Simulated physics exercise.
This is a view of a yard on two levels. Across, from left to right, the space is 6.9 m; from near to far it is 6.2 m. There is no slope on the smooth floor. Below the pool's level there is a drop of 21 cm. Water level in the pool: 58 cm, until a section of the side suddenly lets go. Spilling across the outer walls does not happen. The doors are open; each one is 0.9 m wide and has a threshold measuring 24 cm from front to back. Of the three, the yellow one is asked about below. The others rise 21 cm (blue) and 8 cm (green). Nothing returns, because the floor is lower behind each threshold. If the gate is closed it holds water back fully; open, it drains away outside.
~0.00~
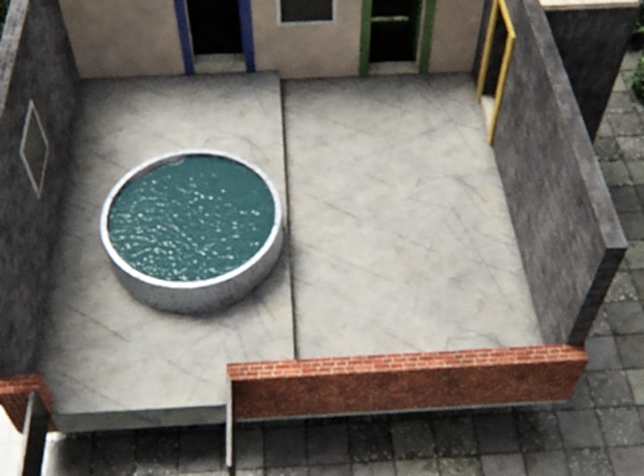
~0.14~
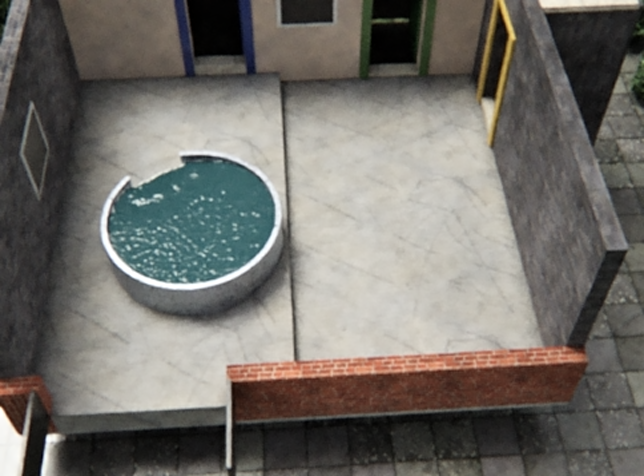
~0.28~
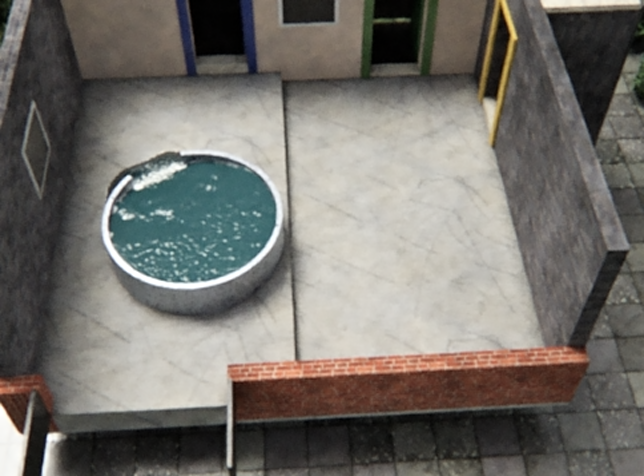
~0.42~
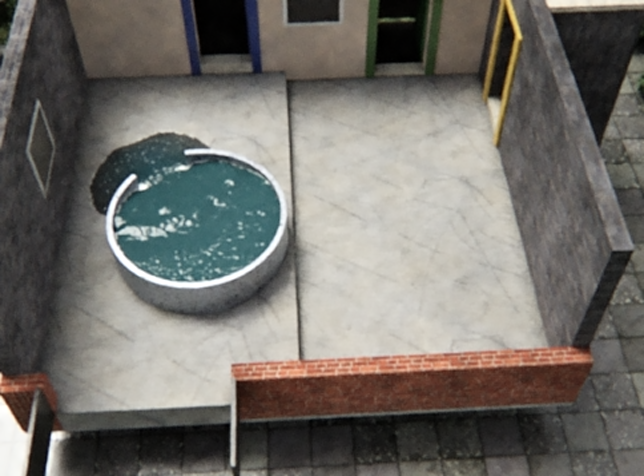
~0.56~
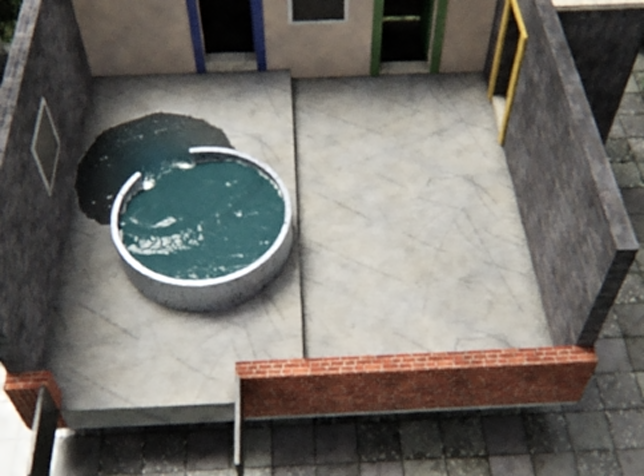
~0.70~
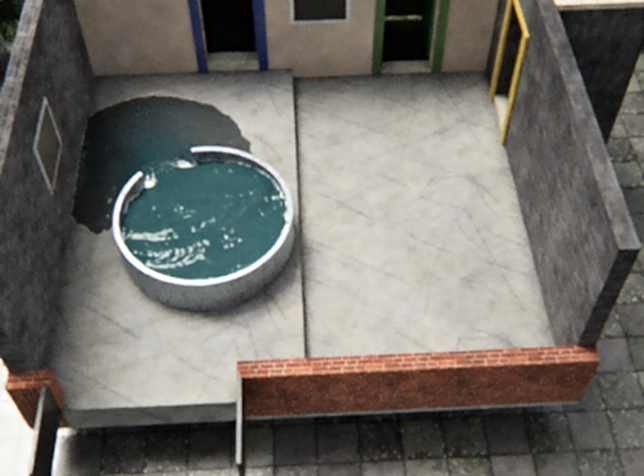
The footage shows a round pool of rippling water in a walled yard; a gap opens in its far rim, and water pours out, spreading across the pale floor behind it toward the left wall as the view shifts slightly.
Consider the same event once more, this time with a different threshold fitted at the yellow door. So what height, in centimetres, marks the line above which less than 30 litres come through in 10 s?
The line is at about 10 cm of height.
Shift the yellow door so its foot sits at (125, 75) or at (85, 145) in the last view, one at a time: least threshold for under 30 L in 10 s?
Roughly 30 cm, then roughly 19 cm.
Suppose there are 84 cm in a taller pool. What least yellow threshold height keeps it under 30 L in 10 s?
Some 18 cm.
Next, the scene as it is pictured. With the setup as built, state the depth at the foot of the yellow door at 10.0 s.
The depth there is around 10.0 cm.
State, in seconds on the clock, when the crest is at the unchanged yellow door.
Approximately 5.0 s.
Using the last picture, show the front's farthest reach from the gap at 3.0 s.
At about (363, 77).
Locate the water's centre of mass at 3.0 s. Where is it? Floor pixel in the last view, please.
Roughly (186, 183).
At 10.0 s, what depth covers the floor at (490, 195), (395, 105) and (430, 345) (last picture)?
The depths come to about 7, 4 and 7 cm.
After 1.4 s water covers 15 % of the floor, deepest (44 cm) near (95, 78); it has not reached the yellow door.
After 3.0 s water covers 25 % of the floor, deepest (32 cm) near (105, 78); it has not reached the yellow door.
After 10.0 s water covers 90 % of the floor, deepest (12 cm) near (556, 365); 10 cm at the yellow door, 0 litres in over its 16 cm threshold.
At the yellow door as built, the water arrived by 4.5 s and peaked near 17 cm at 5.0 s.
With a threshold of 8.5 cm, 56 litres would have come in within the 10 s; with 12 cm, 13 litres. So under 30 litres takes about 10 cm.
